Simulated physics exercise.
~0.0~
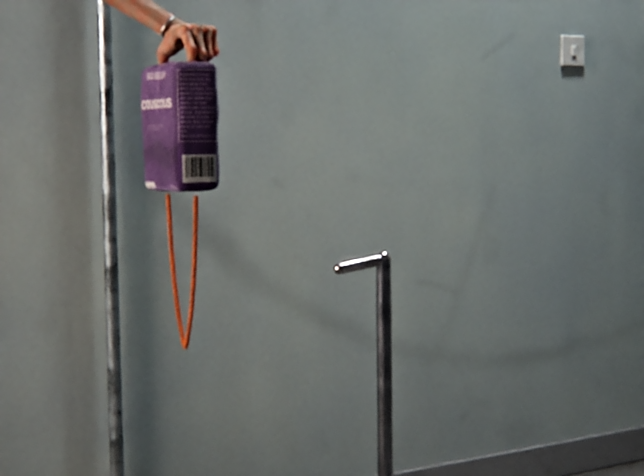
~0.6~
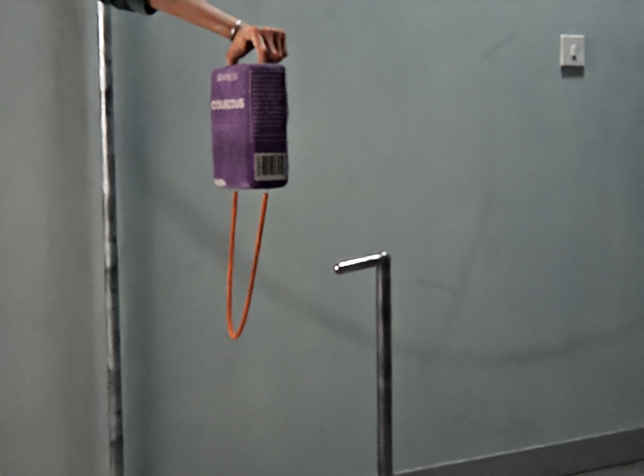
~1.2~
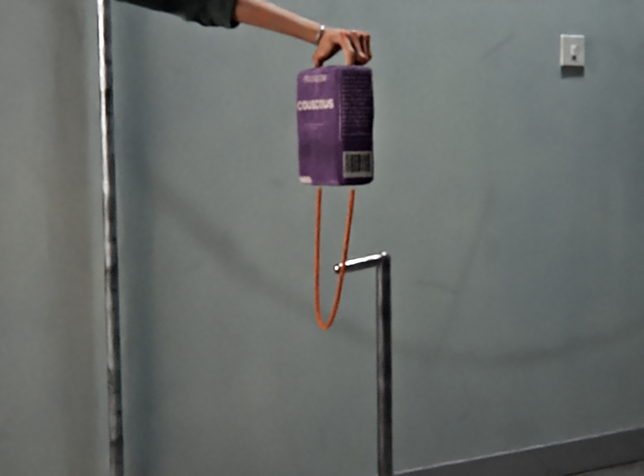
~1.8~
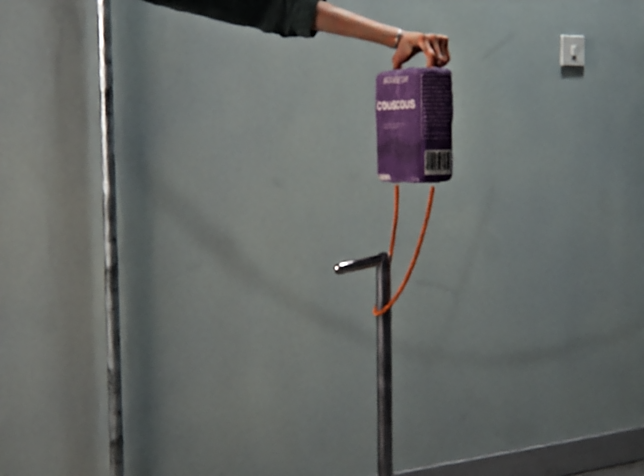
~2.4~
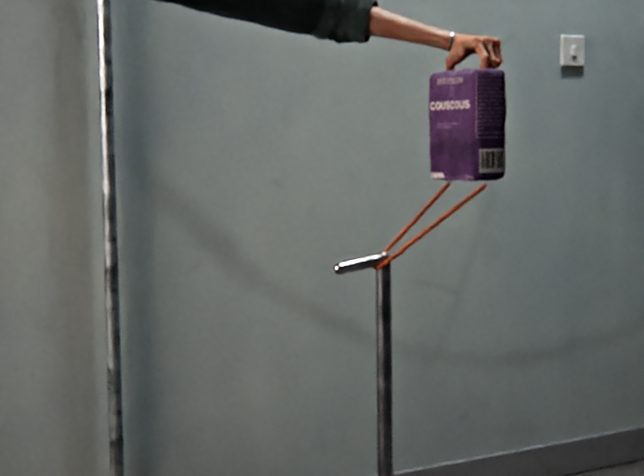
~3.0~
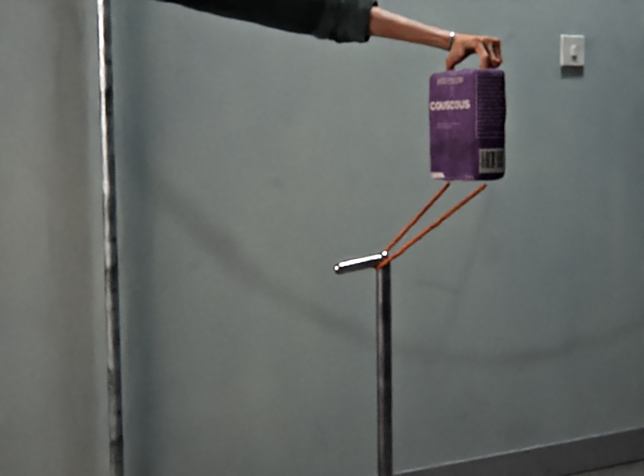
A purple box labelled couscous, with a thin orange loop hanging beneath it, is held from above by a hand at the upper left of a plain grey-green wall. The fixed, level view also shows a metal pole at the left, a shorter post with a bent top near the centre, and a light switch at the upper right. The hand carries the upright box rightward, the sleeved arm stretching into view behind it. The loop reaches the post and catches as the box passes over. It pulls taut at a slant, and the hand stops with the box snagged right of the post.
